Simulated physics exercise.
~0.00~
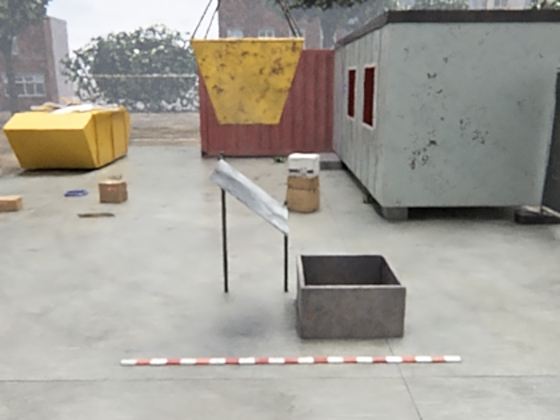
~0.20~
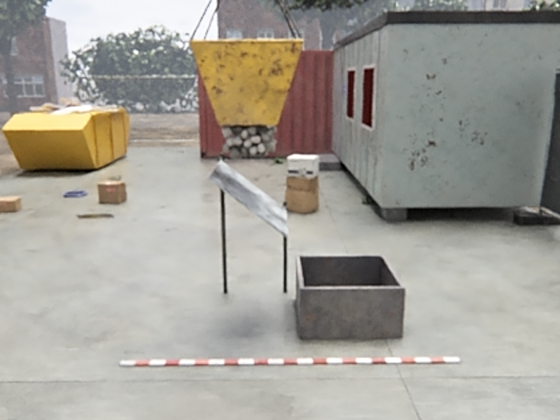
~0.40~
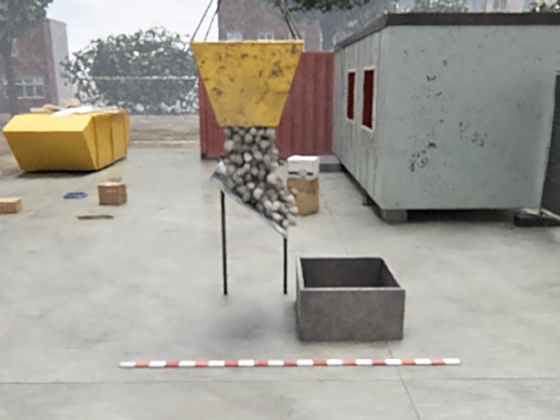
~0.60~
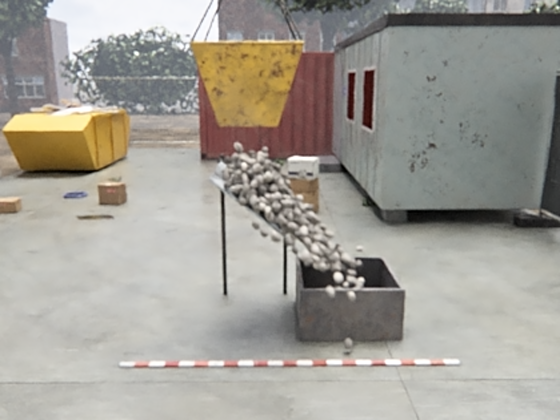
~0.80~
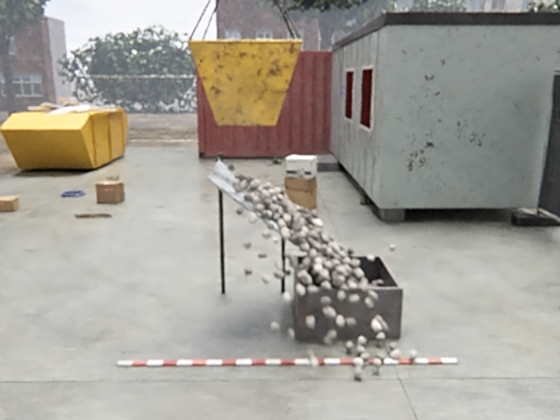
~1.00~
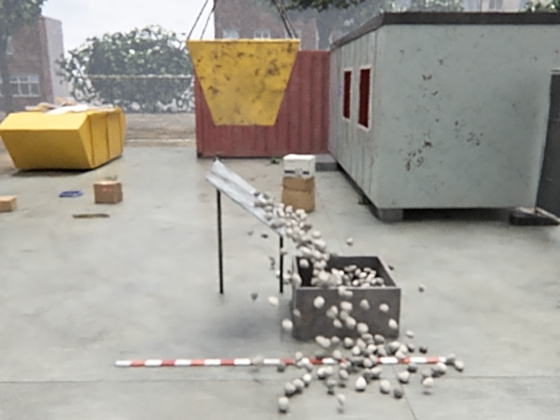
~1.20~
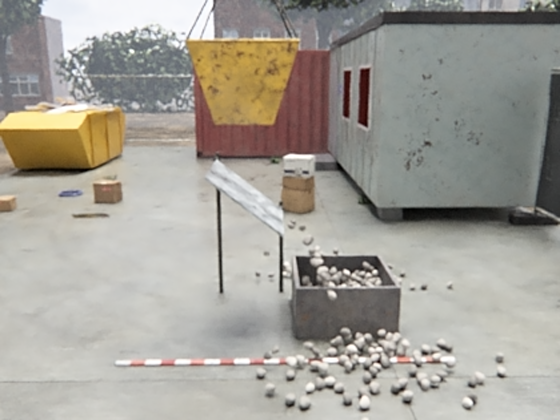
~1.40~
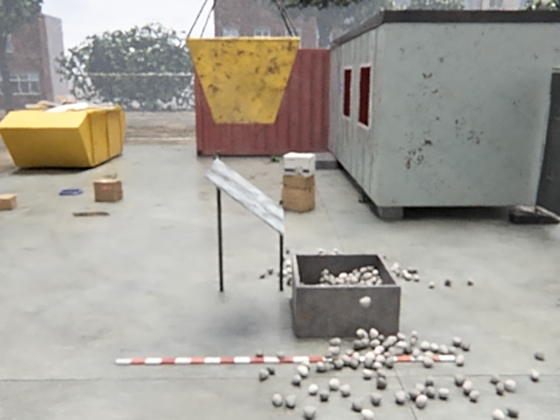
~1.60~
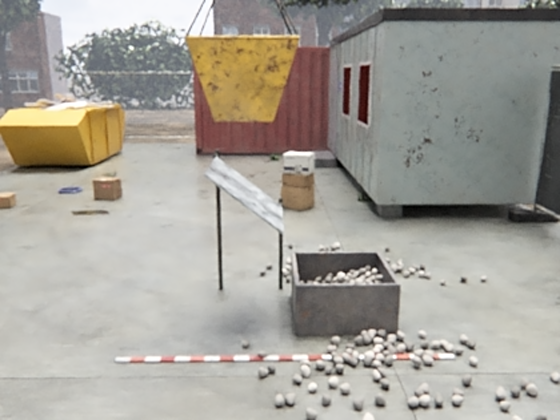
We see a yellow skip hanging over a tilted metal sheet in a paved yard, releasing smooth stones from its bottom that slide down rightward into a grey open bin, where most settle while the rest scatter on the ground around it, mainly in front and to the right.
